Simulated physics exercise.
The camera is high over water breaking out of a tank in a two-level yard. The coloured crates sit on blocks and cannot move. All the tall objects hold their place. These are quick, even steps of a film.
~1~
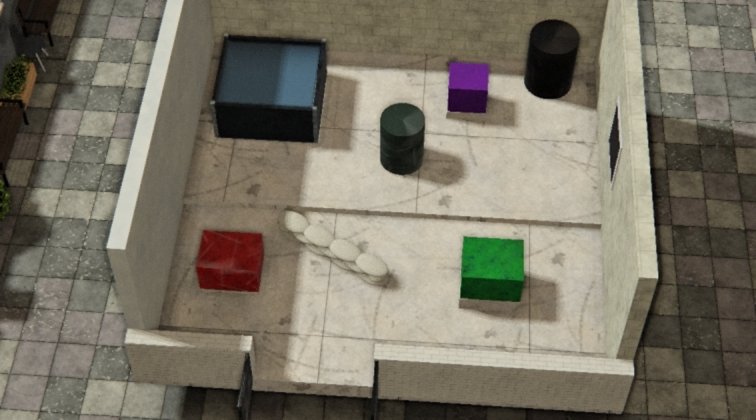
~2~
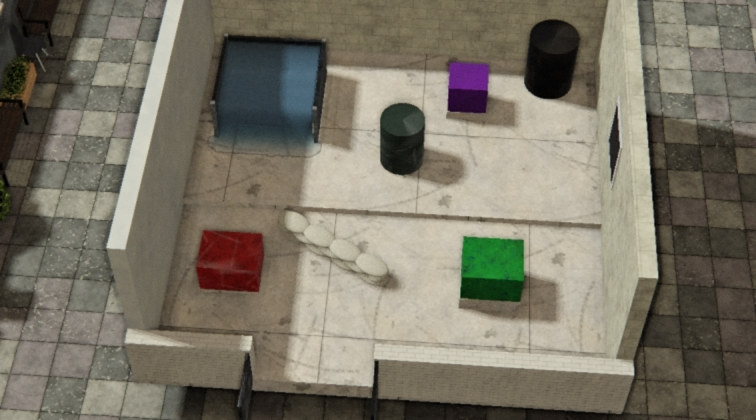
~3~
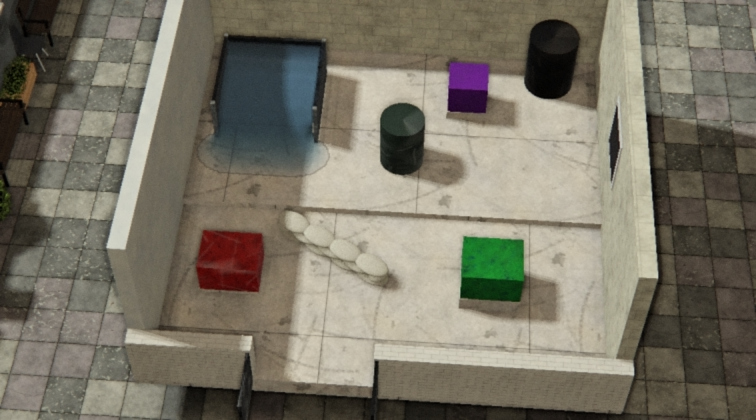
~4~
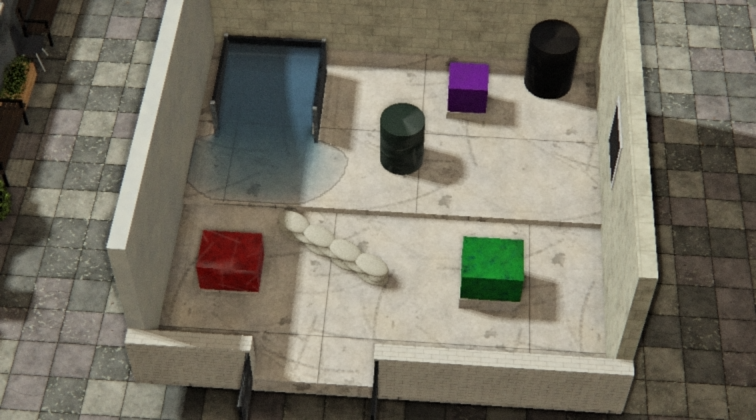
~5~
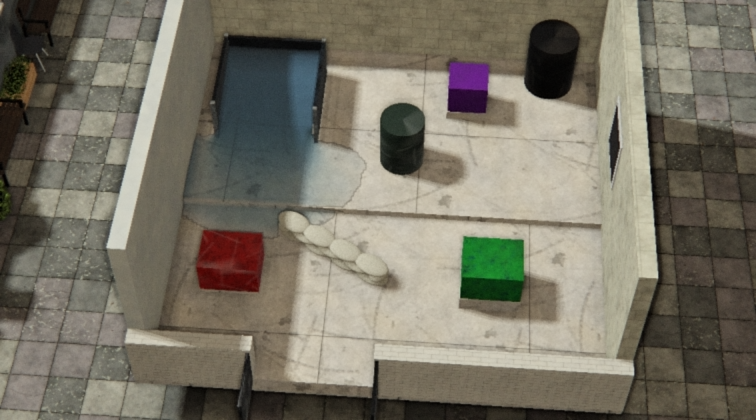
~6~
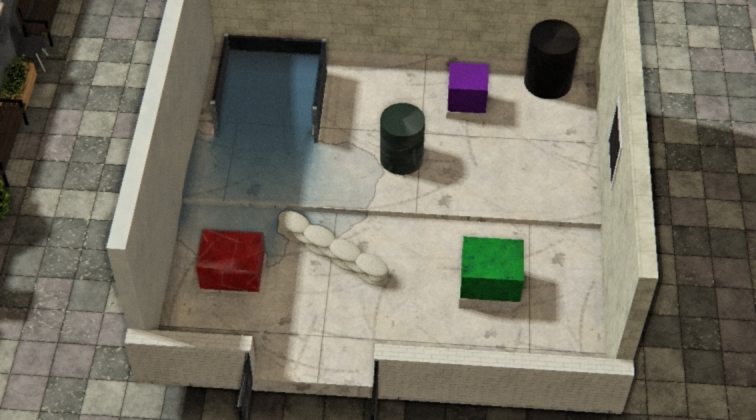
The clip opens on a high view of a walled yard with still water in an open tank at upper left. Water pours out of the tank's near side, fans across the pale floor, then reaches the white sandbags and red block while spreading right toward the dark green cylinder.
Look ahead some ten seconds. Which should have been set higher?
One by one: The green crate keeps dry; the purple crate keeps dry; the red crate is soaked.
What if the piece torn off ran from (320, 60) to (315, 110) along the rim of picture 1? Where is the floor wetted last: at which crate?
That is the red crate.
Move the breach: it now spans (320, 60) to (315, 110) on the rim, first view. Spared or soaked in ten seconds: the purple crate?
The purple crate takes water.
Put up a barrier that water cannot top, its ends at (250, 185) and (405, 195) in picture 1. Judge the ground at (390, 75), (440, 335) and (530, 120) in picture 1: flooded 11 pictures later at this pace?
As listed: Wet, clear, clear.
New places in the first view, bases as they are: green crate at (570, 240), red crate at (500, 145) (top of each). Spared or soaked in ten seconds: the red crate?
One by one: Red crate is safe.
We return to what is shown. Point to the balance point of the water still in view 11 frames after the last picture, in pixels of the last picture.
Roughly at (268, 218).
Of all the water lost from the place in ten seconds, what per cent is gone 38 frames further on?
I make it 55 per cent.
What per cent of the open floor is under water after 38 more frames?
Near 55 in a hundred.
A moment on, water covers 25 % of the floor; the green crate not reached, the purple crate not reached, the red crate water round its plinth.
Next, water covers 40 % of the floor; the green crate water round its plinth, the purple crate not reached, the red crate water round its plinth.
Then, water covers 50 % of the floor; the green crate water round its plinth, the purple crate not reached, the red crate water round its plinth.
Later, water covers 55 % of the floor; the green crate water round its plinth, the purple crate not reached, the red crate water round its plinth.
In the end, water covers 50 % of the floor; the green crate stayed above the water, the purple crate stayed above the water, the red crate was topped.
